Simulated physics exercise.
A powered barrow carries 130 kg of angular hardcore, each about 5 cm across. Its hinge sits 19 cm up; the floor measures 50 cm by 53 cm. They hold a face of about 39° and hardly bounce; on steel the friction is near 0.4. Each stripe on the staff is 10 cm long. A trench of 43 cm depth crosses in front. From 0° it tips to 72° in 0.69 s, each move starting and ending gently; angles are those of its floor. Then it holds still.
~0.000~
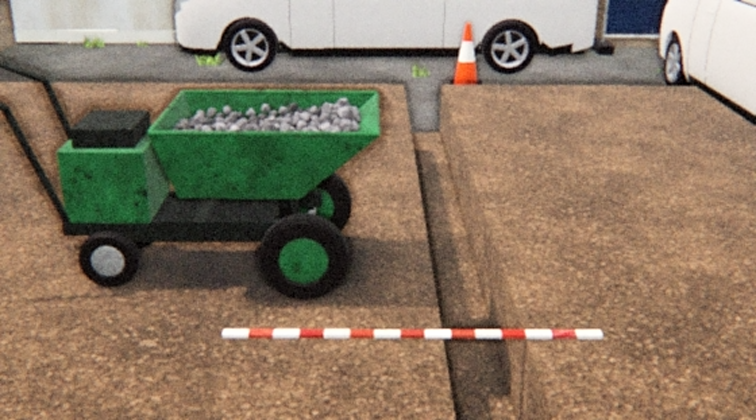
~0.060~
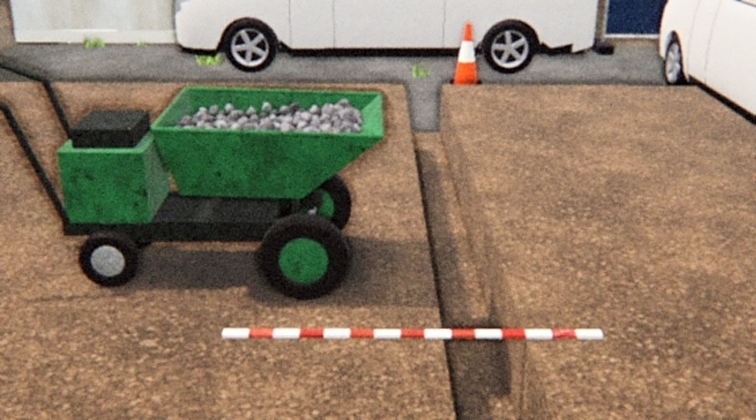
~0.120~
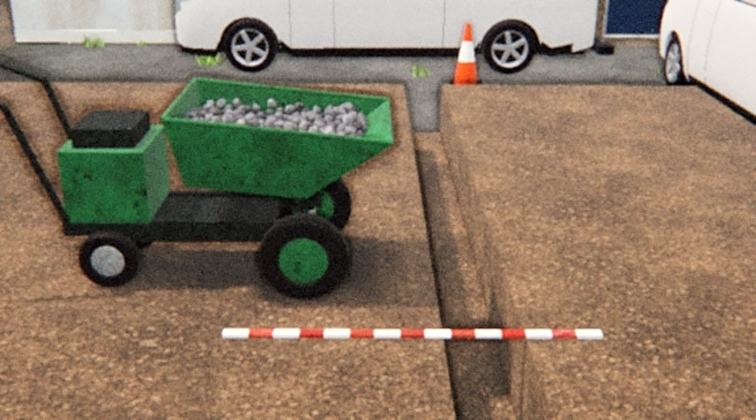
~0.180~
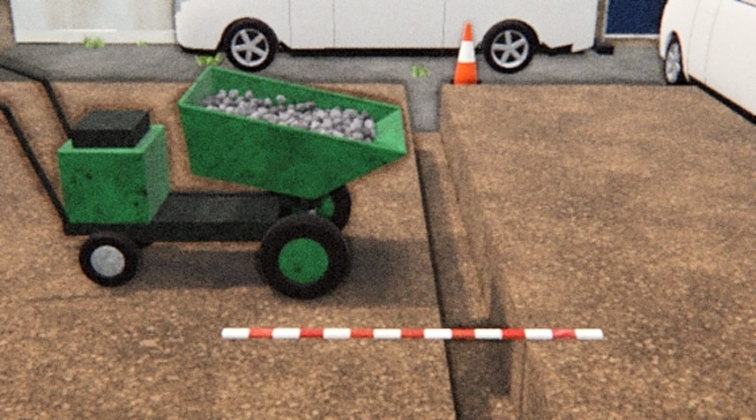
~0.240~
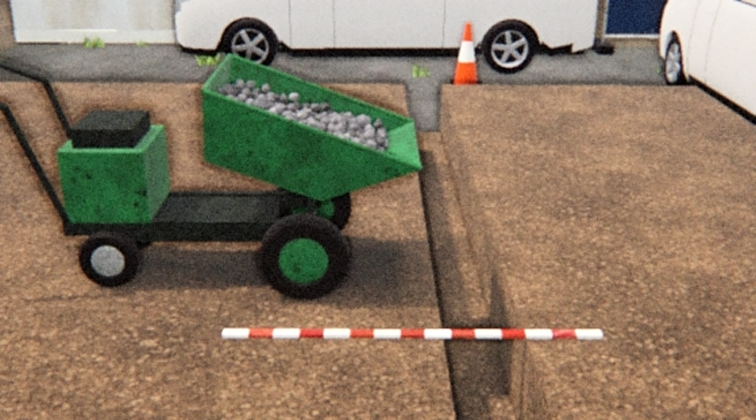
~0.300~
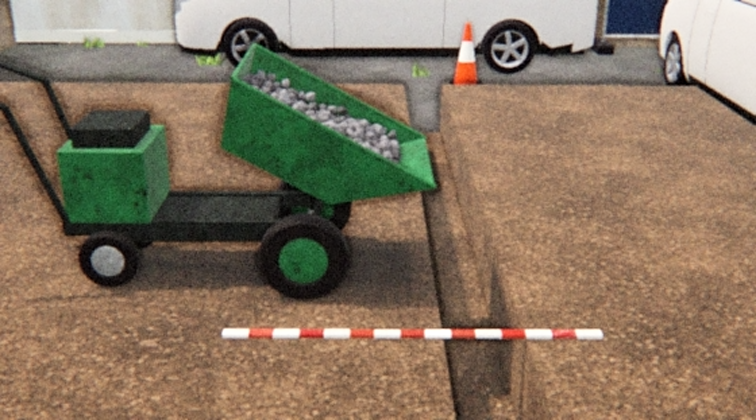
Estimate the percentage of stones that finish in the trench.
Roughly 86 per cent ends in the trench.
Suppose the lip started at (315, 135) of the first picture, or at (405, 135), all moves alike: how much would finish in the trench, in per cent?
Near 55 per cent from the first place, 65 from the second.
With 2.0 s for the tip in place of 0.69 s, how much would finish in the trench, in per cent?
Then about 100 per cent.
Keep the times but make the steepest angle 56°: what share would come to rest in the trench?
Then about 55 per cent.
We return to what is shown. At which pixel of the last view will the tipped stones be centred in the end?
Their middle is at about (475, 327).
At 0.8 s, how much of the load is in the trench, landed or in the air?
About 30 per cent by then.
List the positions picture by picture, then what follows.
In the first picture, lip at (379, 135), floor tilted 0°, highest stones at (344, 109).
In the second picture, the tray is at 2°, its lip at (383, 137); the top of the load is at (338, 111); the stones move at 0.3 m/s on average.
In the third picture, the tray is at 6°, its lip at (392, 143); the top of the load is at (257, 114); the stones move at 0.7 m/s on average.
In the fourth picture, the tray is at 12°, its lip at (406, 154); the top of the load is at (223, 101); the stones move at 1.0 m/s on average.
In the fifth picture, lip at (421, 168), floor tilted 20°, highest stones at (237, 90); the stones move at 1.2 m/s on average.
In the sixth picture, lip at (435, 187), floor tilted 29°, highest stones at (257, 81); the stones move at 1.3 m/s on average.
After 0.5 s the floor is at 61°; 100 % in the tray; the foremost stones are at (444, 222).
After 0.8 s the floor is at 72°; 68 % in the tray, 32 % in the trench; the foremost stones are at (505, 260).
After 1.1 s the floor is at 72°; 9 % in the tray, 77 % in the trench, 14 % past the trench; the foremost stones are at (639, 276).
After 3.1 s the floor is at 72°; 0 % in the tray, 86 % in the trench, 14 % past the trench; the foremost stones are at (697, 274).
